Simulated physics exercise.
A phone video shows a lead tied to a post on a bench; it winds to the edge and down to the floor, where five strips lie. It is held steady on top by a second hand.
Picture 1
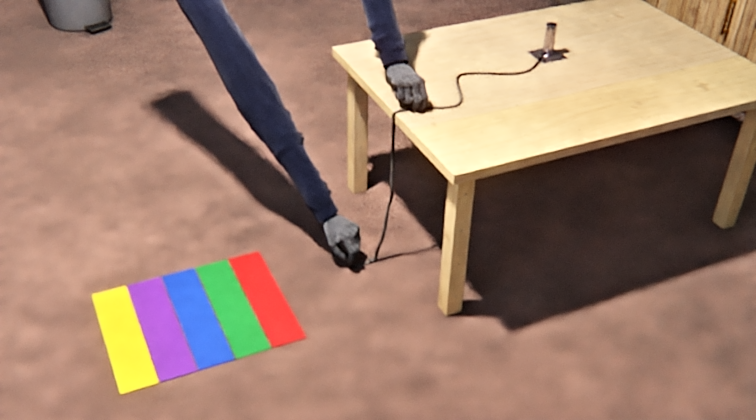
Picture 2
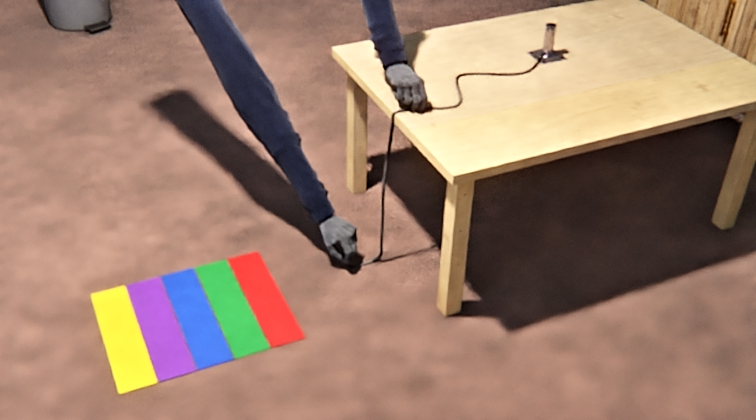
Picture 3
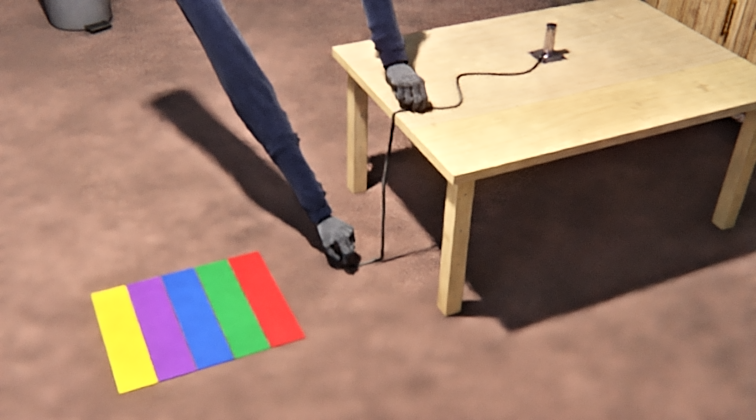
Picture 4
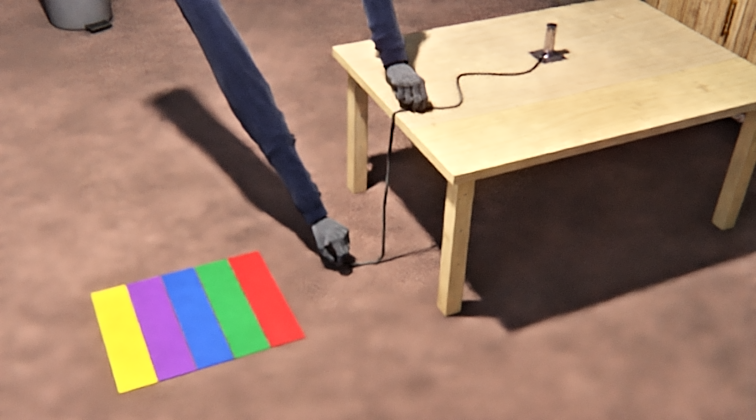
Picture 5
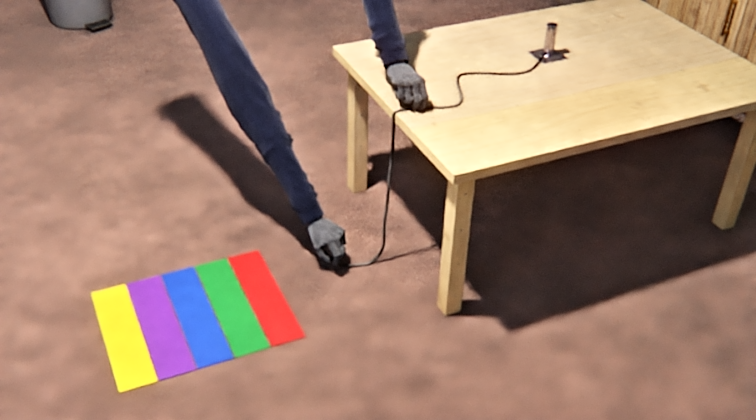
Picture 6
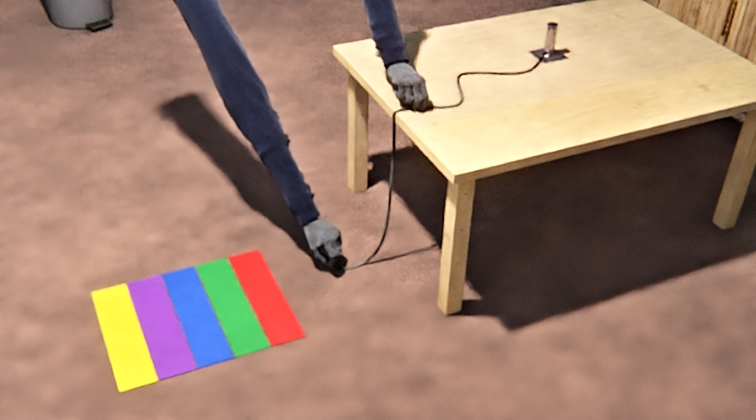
A gloved hand low by the floor drew the end of a dark cord slightly left toward five coloured strips, while another hand held the cord at the table's edge and its hanging part swayed a little.
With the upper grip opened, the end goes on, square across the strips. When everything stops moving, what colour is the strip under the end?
The strip under the end is blue.
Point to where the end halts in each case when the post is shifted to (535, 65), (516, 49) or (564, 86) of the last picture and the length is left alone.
Try 1 about (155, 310), try 2 about (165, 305), try 3 about (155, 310).
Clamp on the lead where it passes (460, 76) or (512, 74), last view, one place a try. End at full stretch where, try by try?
It ends up at (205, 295) the first time and at (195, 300) the second time.
Early on, end near (254, 283); over red.
Midway, end near (213, 294); over green.
At the end of the slack, end near (188, 300); over blue. The blue one.
